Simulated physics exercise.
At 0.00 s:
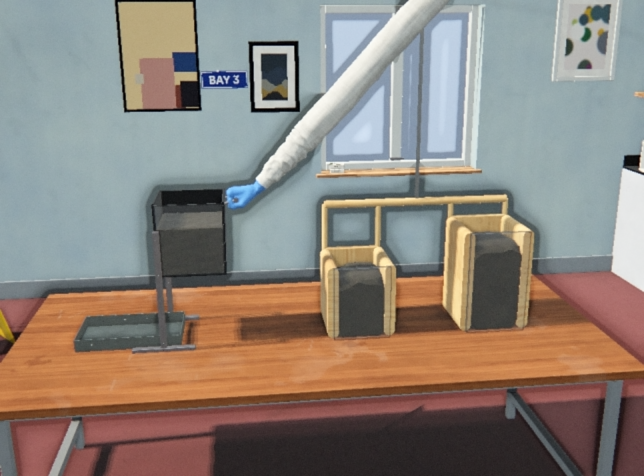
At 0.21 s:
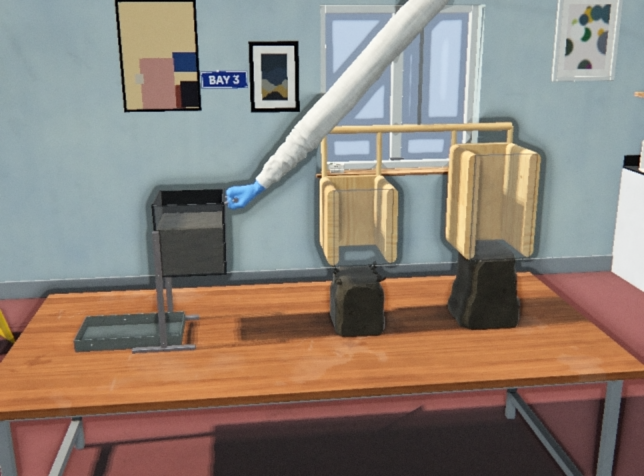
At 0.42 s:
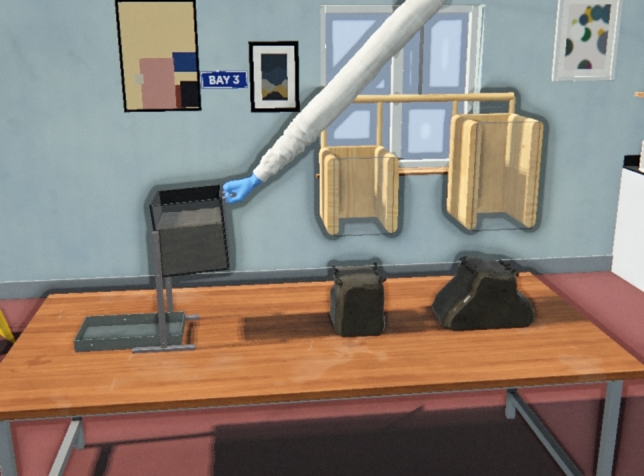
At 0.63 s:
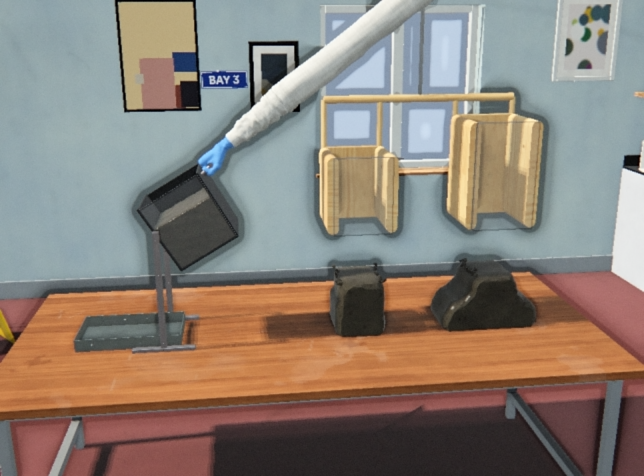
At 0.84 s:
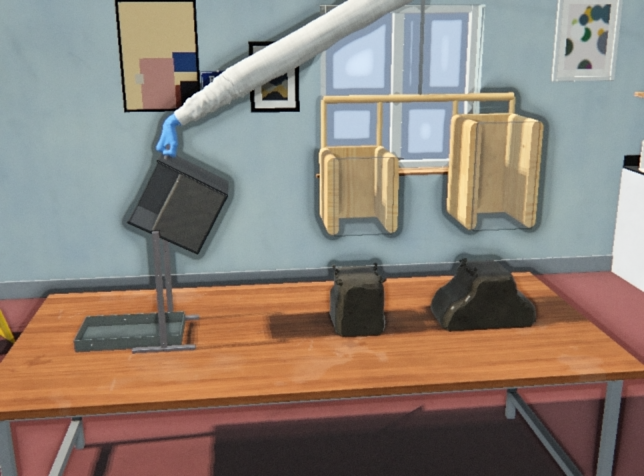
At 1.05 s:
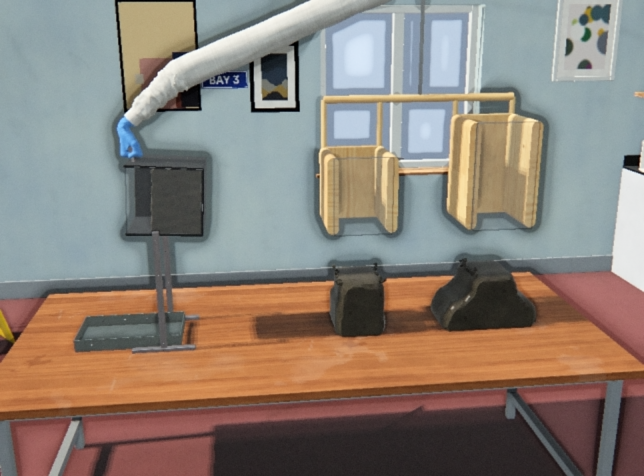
A long white-sleeved arm with a blue glove reaches down to a dark, open tub of mud on a stand, above a wooden table in a pale blue room, seen from a fixed, slightly raised front view. A shallow tray sits below the tub, with two pale wooden moulds to the right. The moulds rise off dark blocks, the right one slumping wide, then the glove turns the tub leftward onto its side.
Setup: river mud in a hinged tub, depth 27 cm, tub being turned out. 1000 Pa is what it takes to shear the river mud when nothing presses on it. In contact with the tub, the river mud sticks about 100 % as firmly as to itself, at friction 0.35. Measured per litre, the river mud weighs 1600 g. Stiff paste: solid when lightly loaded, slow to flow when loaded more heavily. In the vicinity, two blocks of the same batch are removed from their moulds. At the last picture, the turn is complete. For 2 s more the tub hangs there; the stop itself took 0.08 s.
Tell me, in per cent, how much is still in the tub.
Something like 100 out of 100.
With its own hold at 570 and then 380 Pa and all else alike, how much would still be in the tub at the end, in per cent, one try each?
In turn about 75 %, 60 %.
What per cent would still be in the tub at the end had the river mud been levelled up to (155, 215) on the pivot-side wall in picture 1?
Result: Approx. 100 % remaining in tub.
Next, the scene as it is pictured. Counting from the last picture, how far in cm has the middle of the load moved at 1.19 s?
It has gone close to 0 cm.
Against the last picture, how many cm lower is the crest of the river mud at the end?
Some 0 cm.
After 1.19 s, the tub is at 87 degrees and holds 100 %.
After 1.36 s, the tub is at 87 degrees and holds 100 %.
After 1.53 s, the tub is at 87 degrees and holds 100 %.
After 1.70 s, the tub is at 87 degrees and holds 100 %.
After 3.05 s, the tub is at 87 degrees and holds 100 %.
